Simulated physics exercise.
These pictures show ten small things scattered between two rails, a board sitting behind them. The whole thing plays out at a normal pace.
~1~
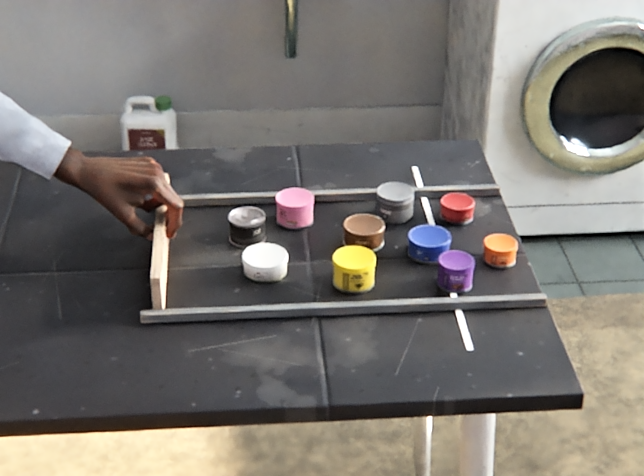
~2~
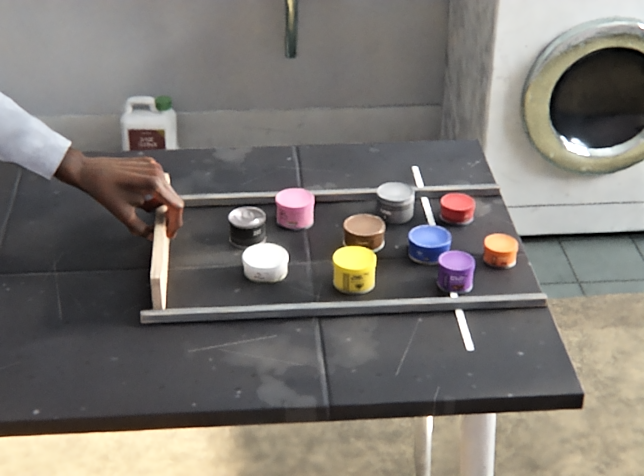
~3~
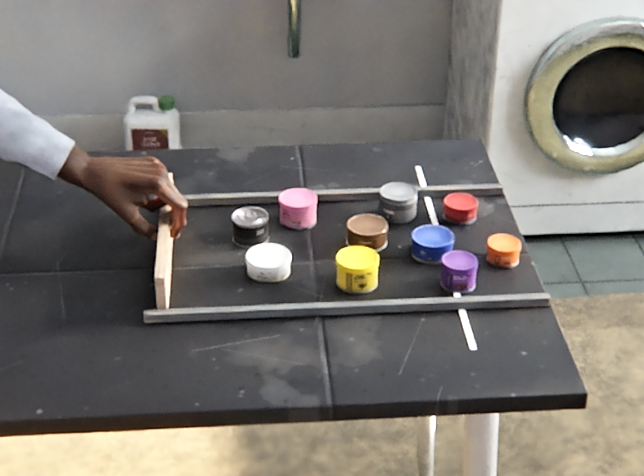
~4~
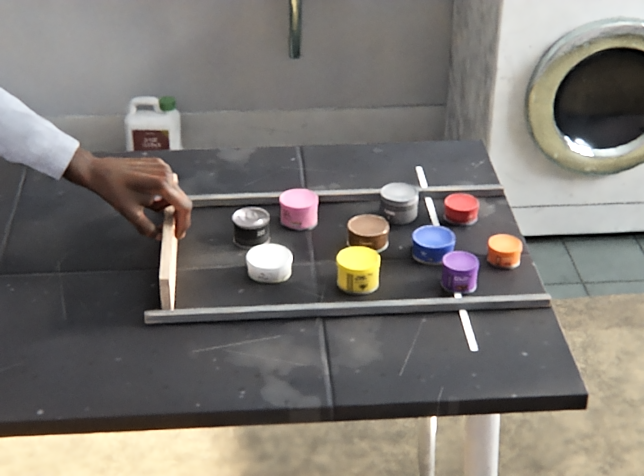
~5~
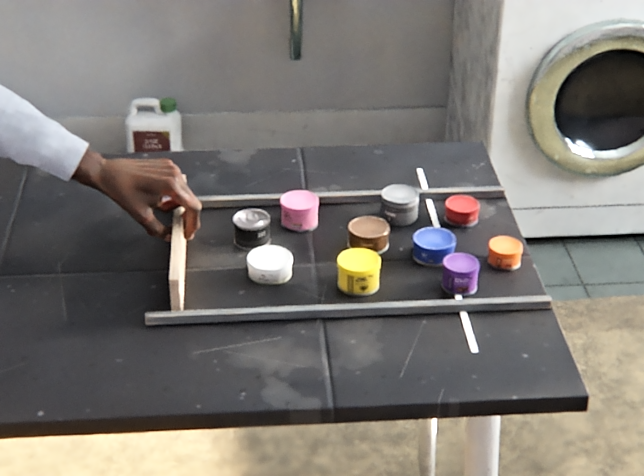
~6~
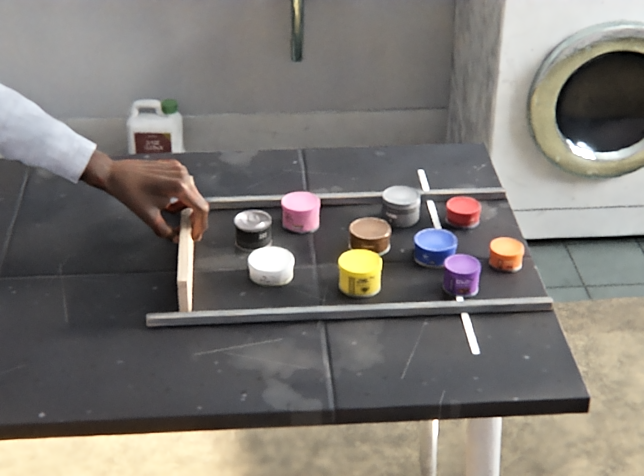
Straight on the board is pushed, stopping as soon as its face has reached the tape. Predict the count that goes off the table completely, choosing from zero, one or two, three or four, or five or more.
The push will send just one or two off the table.
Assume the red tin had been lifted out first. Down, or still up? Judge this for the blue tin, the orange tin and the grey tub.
So: The blue tin does not drop, the orange tin goes down, the grey tub does not drop.
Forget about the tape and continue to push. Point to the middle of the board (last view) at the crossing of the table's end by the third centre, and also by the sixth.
Pixels in order: Roughly (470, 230), roughly (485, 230).
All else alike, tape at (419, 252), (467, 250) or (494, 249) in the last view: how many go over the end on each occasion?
The three tries give 0, 1 and 6.
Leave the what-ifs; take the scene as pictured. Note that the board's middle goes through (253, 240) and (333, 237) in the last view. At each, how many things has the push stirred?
At first I count 2, and then 5.
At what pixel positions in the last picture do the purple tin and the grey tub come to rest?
Purple tin: About (517, 278); grey tub: About (487, 197).
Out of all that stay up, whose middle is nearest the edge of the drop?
Red tin.
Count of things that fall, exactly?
Taken together, the number is 1.
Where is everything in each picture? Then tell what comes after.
Orange tin (500, 251); red tin (457, 209); purple tin (456, 272); board (161, 240); tape (439, 247), in the first picture.
Red tin (457, 209); yellow tin (354, 270), in the second picture.
Purple tin (459, 272); blue tin (432, 245), in the third picture.
Orange tin (504, 252); pink tin (299, 210), in the fourth picture.
Red tin (462, 211); grey tub (400, 205), in the fifth picture.
Orange tin (506, 255); red tin (463, 213); purple tin (462, 276); board (186, 242); tape (445, 251), in the sixth picture.
Early on, none off yet; orange tin at rest near (506, 255); red tin at rest near (463, 213); purple tin at rest near (462, 276).
Finally, the number that fall off is one or two; lost, orange tin.
